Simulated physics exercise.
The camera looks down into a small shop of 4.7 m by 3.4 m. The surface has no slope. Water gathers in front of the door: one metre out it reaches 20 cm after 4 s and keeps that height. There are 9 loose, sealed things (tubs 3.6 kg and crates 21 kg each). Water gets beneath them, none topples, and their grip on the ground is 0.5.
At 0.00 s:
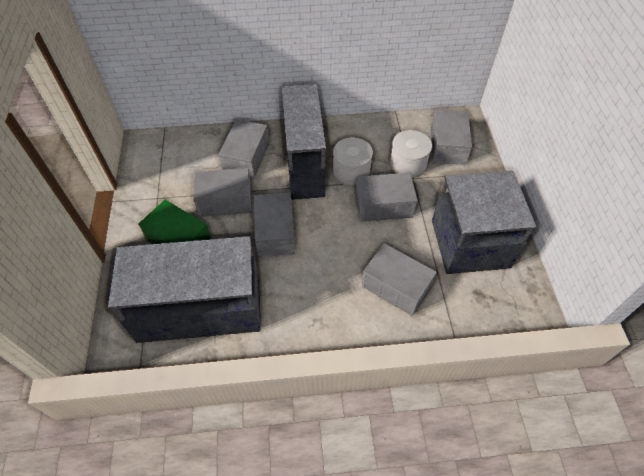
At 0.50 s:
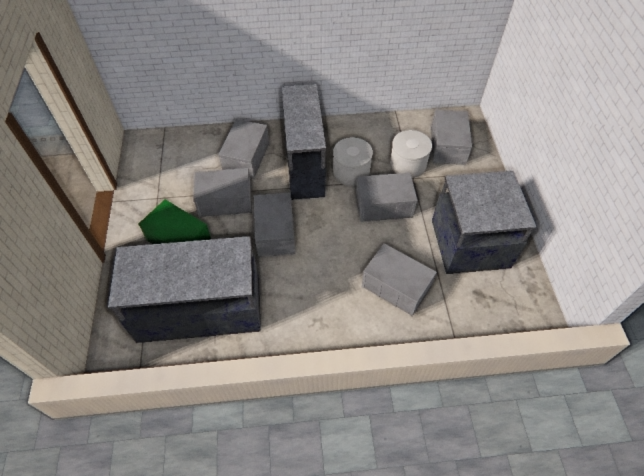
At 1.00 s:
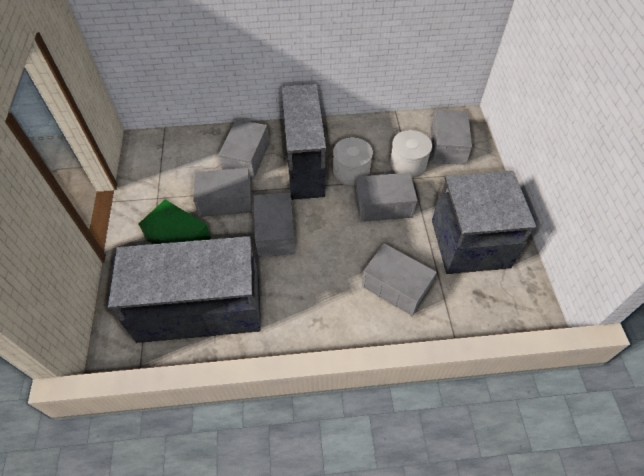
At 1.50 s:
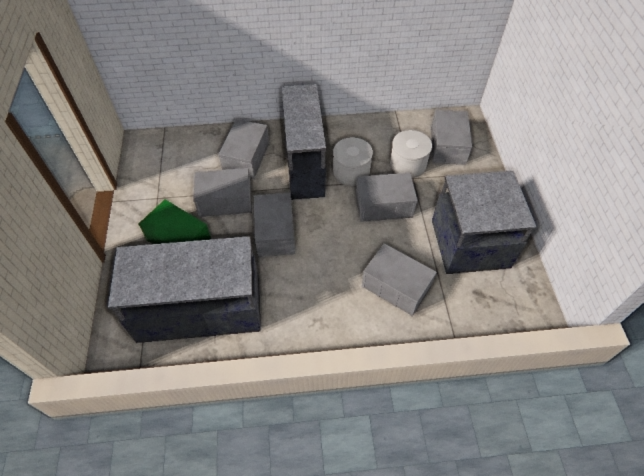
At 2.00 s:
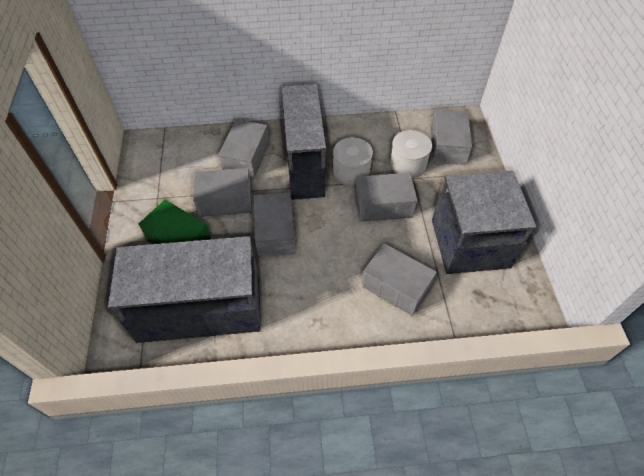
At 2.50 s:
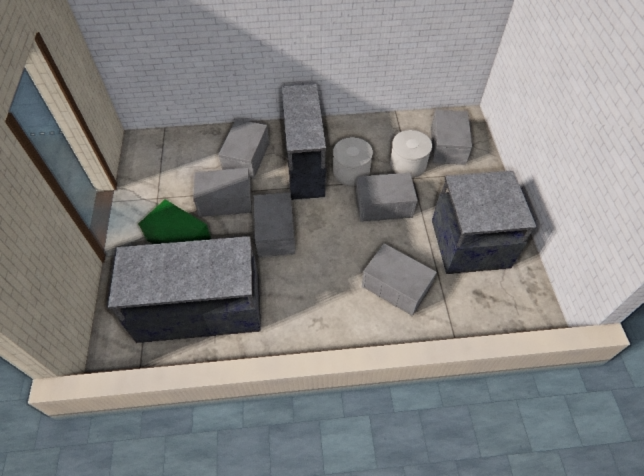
Water covers the paving outside and seeps through the doorway while the crates stay still.
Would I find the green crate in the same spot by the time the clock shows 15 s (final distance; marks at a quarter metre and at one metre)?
The green crate gets carried off.
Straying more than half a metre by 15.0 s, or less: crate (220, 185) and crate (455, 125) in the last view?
In turn: More, less.
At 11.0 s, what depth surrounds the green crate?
Roughly 9 cm.
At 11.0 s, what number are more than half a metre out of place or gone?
I count 5.
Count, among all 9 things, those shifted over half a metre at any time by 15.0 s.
8 of them.
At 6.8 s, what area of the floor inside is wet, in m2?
Some 9.5 m2.
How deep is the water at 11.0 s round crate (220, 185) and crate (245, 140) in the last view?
Roughly 11 and 11 cm.
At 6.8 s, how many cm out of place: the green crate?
About 120 cm.
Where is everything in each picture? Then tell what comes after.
The green crate at (172, 224) rests on the ground; 0.0 m2 under water; 0 of 9 have shifted, in the first picture.
The green crate at (172, 224), on the bottom; water covers 0.0 m2; 0 of 9 have shifted, in the second picture.
The green crate at (172, 224), on the bottom; 0.0 m2 under water; 0 of 9 have shifted, in the third picture.
The green crate at (172, 224) rests on the ground; 0.0 m2 under water; 0 of 9 have shifted, in the fourth picture.
The green crate at (172, 224), on the bottom; 0.0 m2 under water; 0 of 9 have shifted, in the fifth picture.
The green crate at (172, 224), on the bottom; water covers 0.4 m2; 0 of 9 have shifted, in the sixth picture.
After 3.5 s the green crate is near (172, 224), 0.0 m from its start, aground; 0 afloat.
After 6.8 s the green crate is near (286, 244), 1.2 m from its start, aground; 1 afloat.
After 11.0 s the green crate is near (291, 330), 1.7 m from its start, afloat; 5 afloat.
After 15.0 s the green crate is near (287, 331), 1.7 m from its start, aground; 8 afloat.
